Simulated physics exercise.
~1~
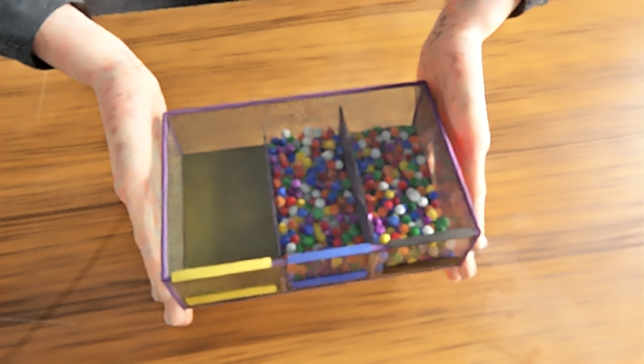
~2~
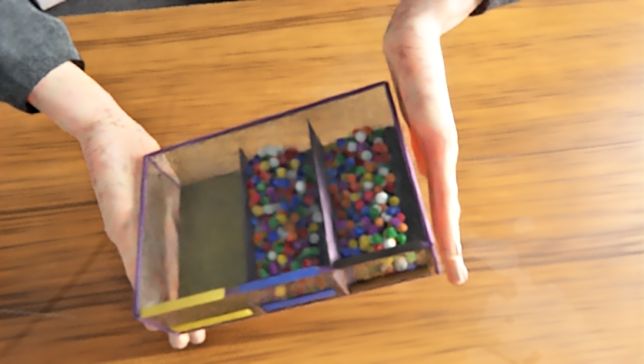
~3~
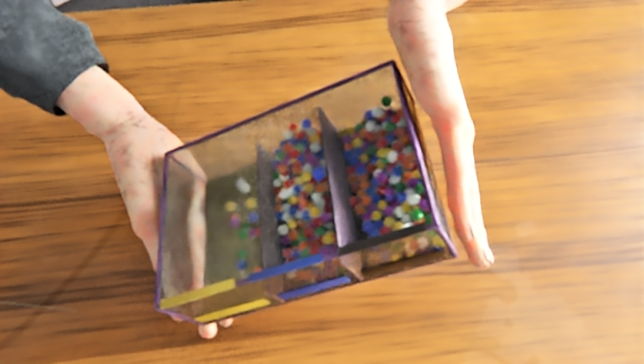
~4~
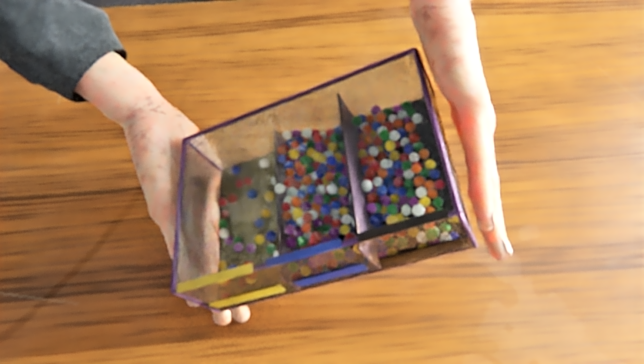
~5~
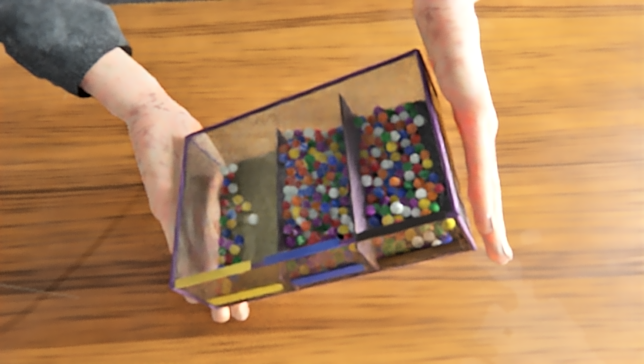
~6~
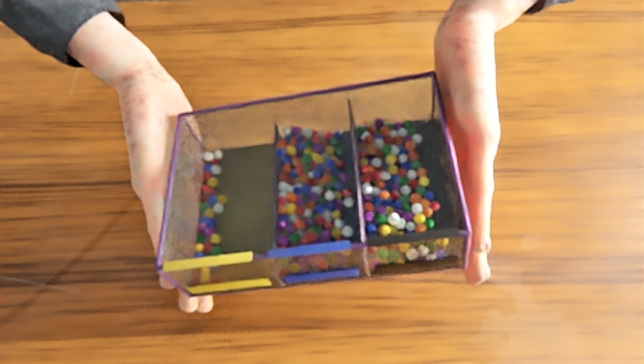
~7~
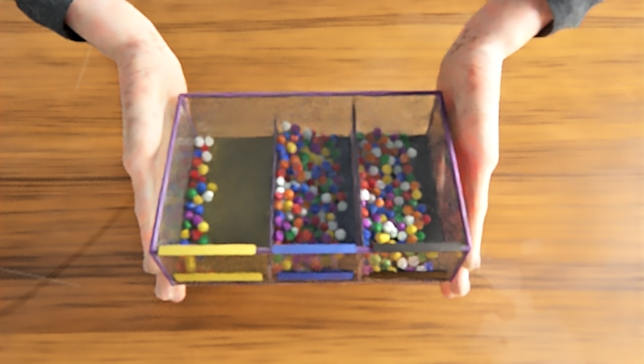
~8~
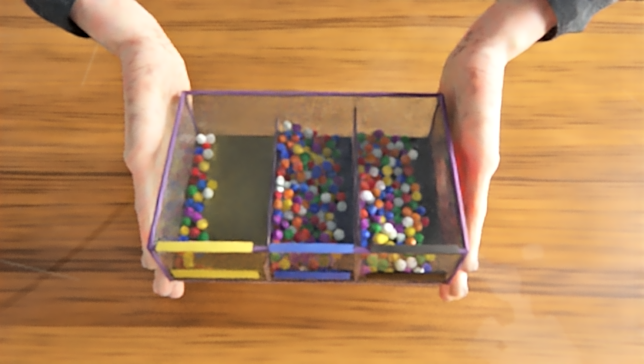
Two hands tilt a divided bead box, spilling some beads left, then hold it level.
